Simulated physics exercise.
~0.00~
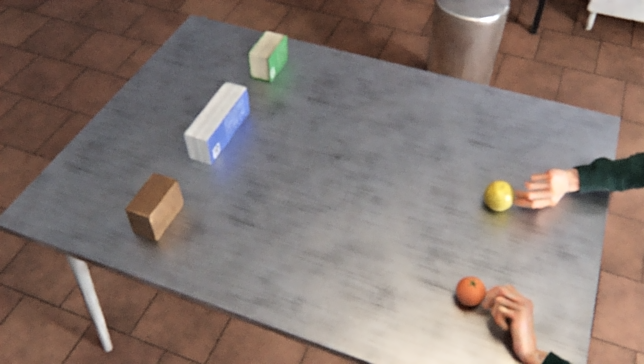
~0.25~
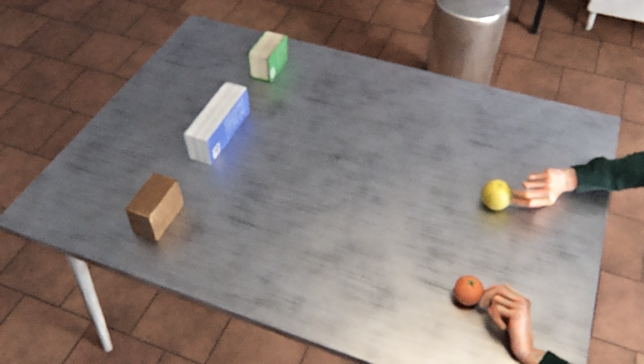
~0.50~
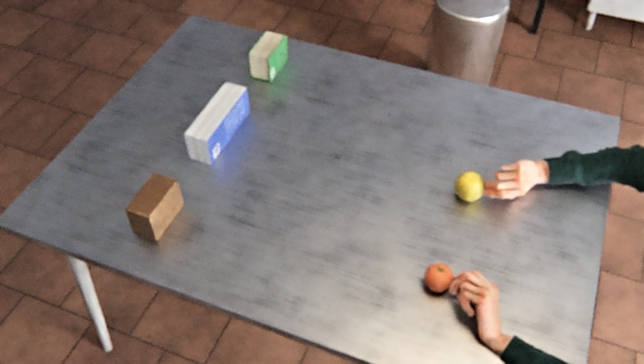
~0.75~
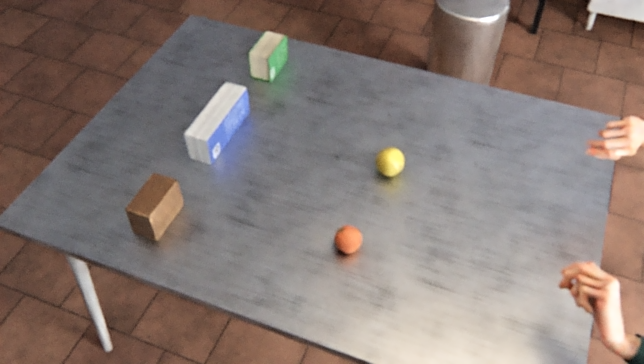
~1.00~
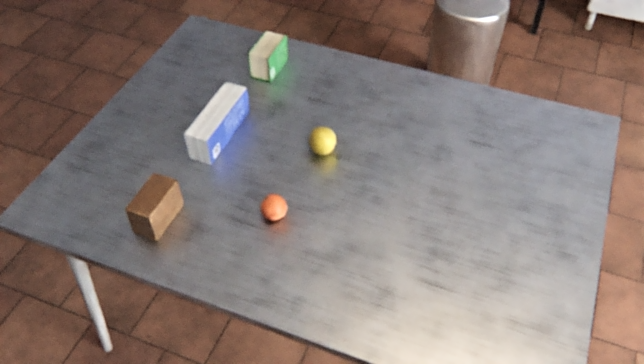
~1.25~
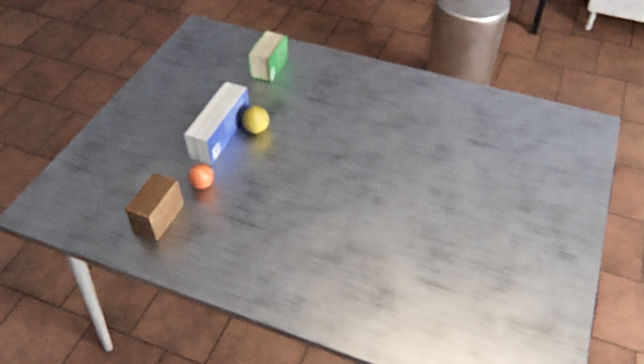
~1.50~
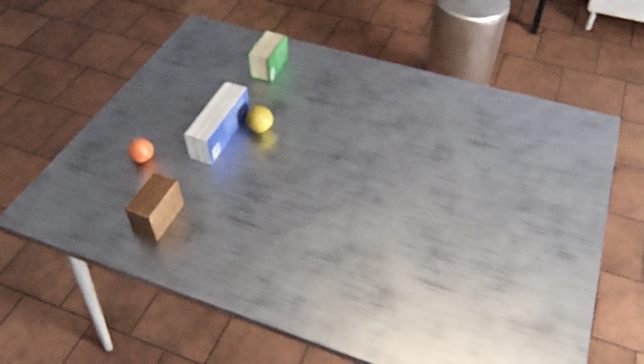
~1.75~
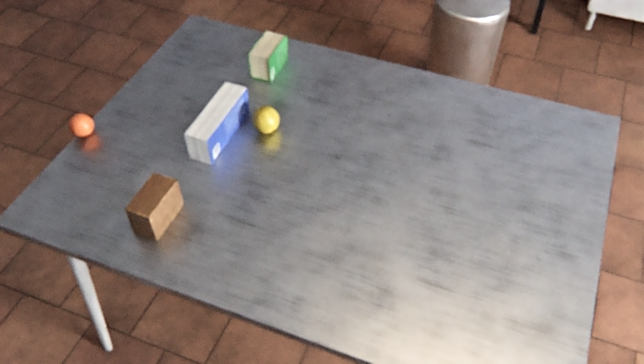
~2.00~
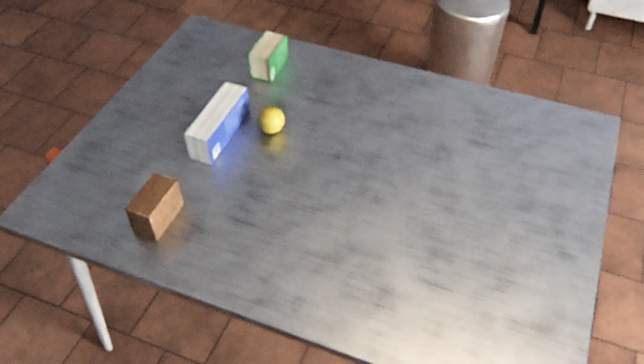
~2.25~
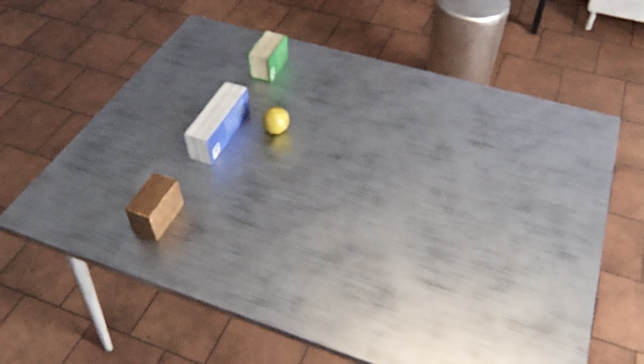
Yellow and orange balls rolling left from two hands, the yellow rebounding off a blue-and-white box, the orange passing through and dropping off the table.
